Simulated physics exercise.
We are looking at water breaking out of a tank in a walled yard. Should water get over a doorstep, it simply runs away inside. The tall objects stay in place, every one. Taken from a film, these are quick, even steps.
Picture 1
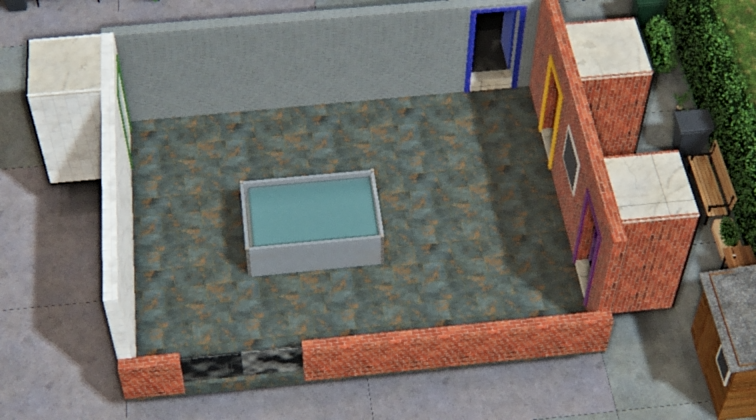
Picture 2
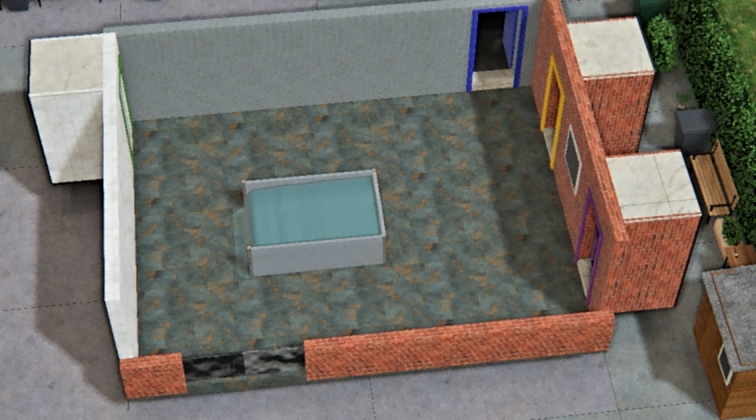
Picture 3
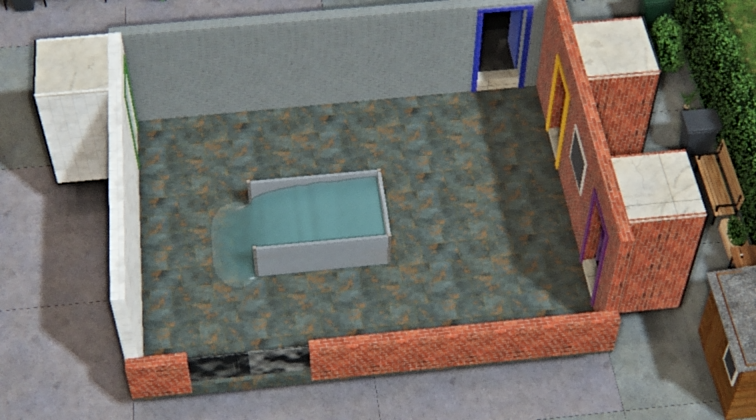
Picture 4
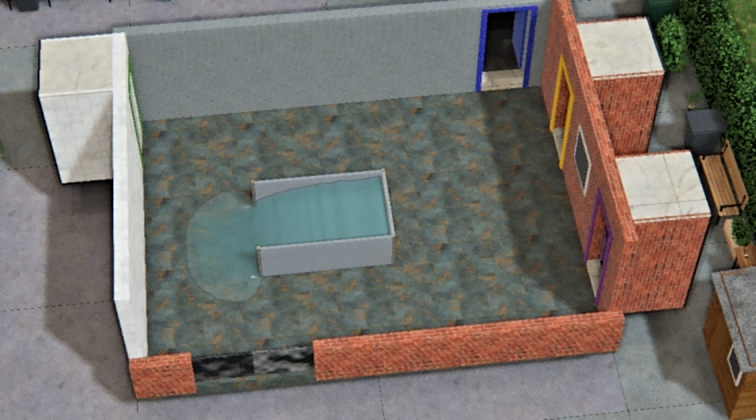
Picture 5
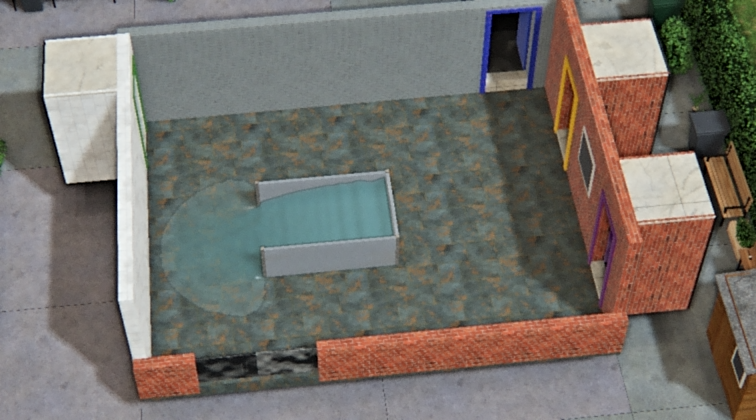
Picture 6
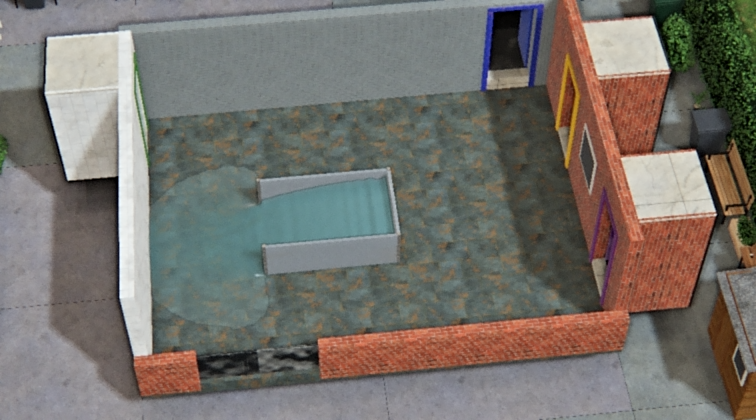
Water pours from the left end of a gray tank and spreads across the walled yard.
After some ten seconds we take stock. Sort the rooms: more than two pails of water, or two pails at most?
Purple door - two pails at most; green door - more than two pails; yellow door - two pails at most; blue door - two pails at most.
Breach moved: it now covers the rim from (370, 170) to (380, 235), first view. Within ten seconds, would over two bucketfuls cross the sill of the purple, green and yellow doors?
Purple: Above the limit, green: Below the limit, yellow: Above the limit.
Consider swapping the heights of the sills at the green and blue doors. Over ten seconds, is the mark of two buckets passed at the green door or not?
Note: Green door remains short of it.
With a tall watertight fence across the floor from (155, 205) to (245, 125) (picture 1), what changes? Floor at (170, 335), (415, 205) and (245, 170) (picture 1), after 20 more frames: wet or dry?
In that order: Covered, free of water, covered.
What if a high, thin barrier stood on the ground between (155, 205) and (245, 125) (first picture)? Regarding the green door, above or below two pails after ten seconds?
My guess is that the green one stays within limits.
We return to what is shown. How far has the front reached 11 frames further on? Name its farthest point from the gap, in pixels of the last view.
Pixel estimate: (148, 120).
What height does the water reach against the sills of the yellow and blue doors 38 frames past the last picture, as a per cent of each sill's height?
I'd put it at close to 0 and 10 per cent.
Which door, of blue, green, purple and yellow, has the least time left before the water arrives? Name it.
It is the one in green.
A moment on, water covers 20 % of the floor; the purple door not reached, the green door wet at the sill, nothing in, the yellow door not reached, the blue door not reached.
Next, water covers 20 % of the floor; the purple door not reached, the green door wet at the sill, nothing in, the yellow door not reached, the blue door not reached.
Then, water covers 45 % of the floor; the purple door not reached, the green door over two buckets in, the yellow door not reached, the blue door not reached.
Later, water covers 95 % of the floor; the purple door wet at the sill, nothing in, the green door over two buckets in, the yellow door not reached, the blue door wet at the sill, nothing in.
In the end, water covers 100 % of the floor; the purple door wet at the sill, nothing in, the green door over two buckets in, the yellow door wet at the sill, nothing in, the blue door wet at the sill, nothing in.
